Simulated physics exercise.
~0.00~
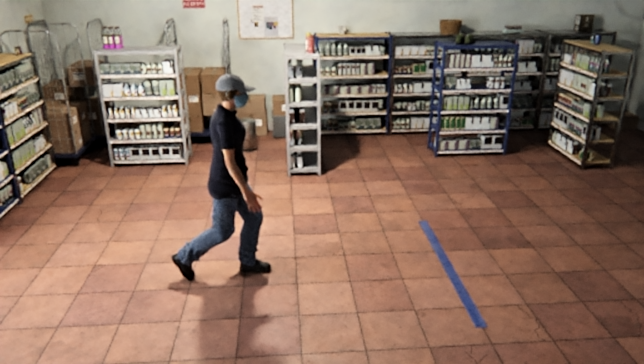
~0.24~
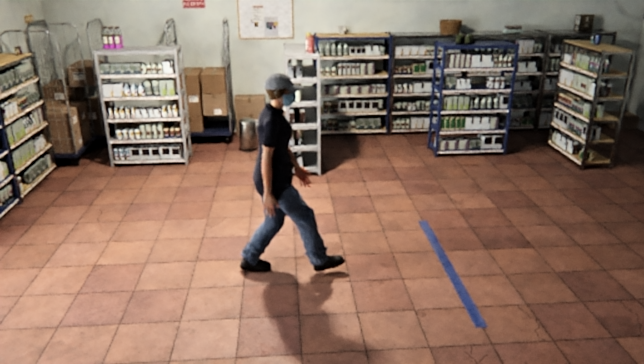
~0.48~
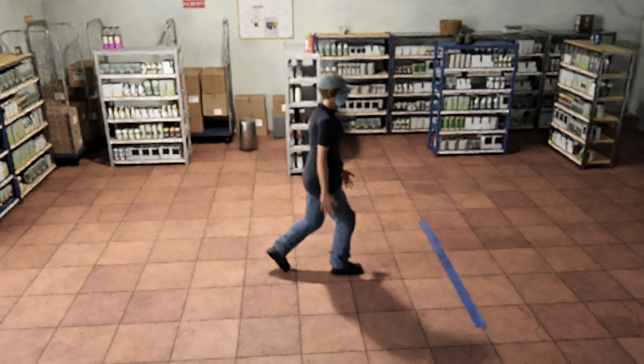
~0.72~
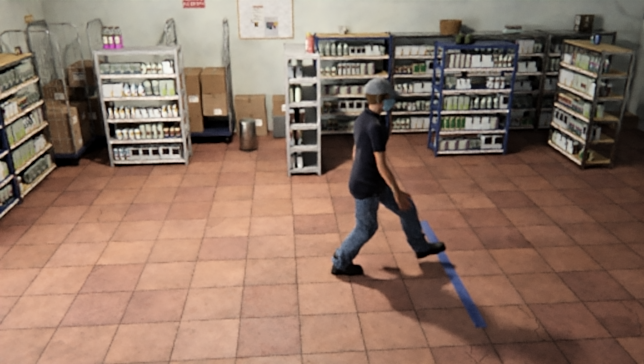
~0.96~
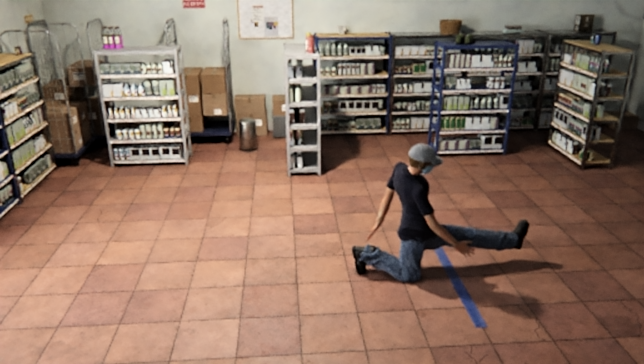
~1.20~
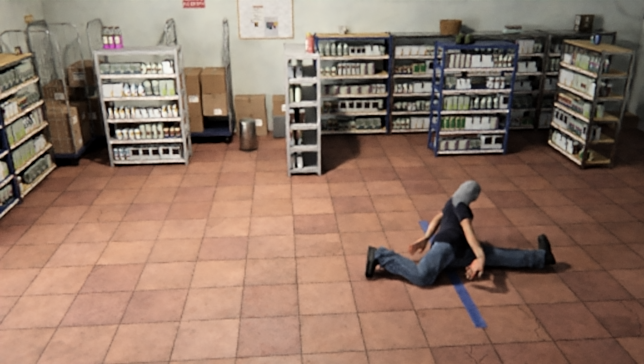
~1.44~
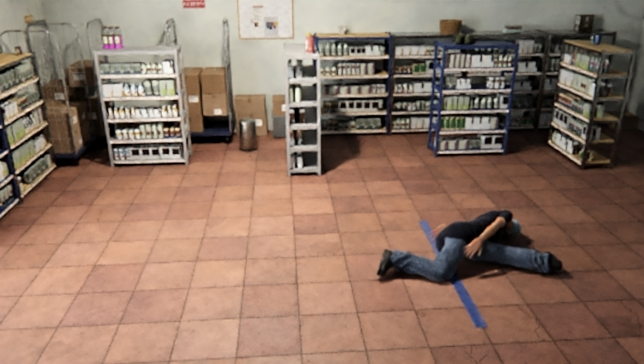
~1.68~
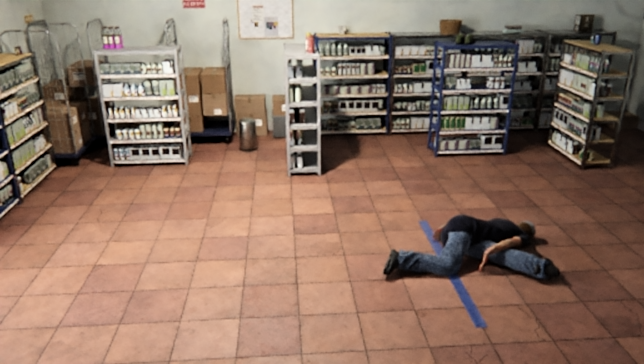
A person in a cap, dark shirt and jeans walked right across a tiled storeroom toward a strip of blue tape, slid forward with one leg shooting out, dropped to the floor, and slumped over, ending up lying still across the tape.
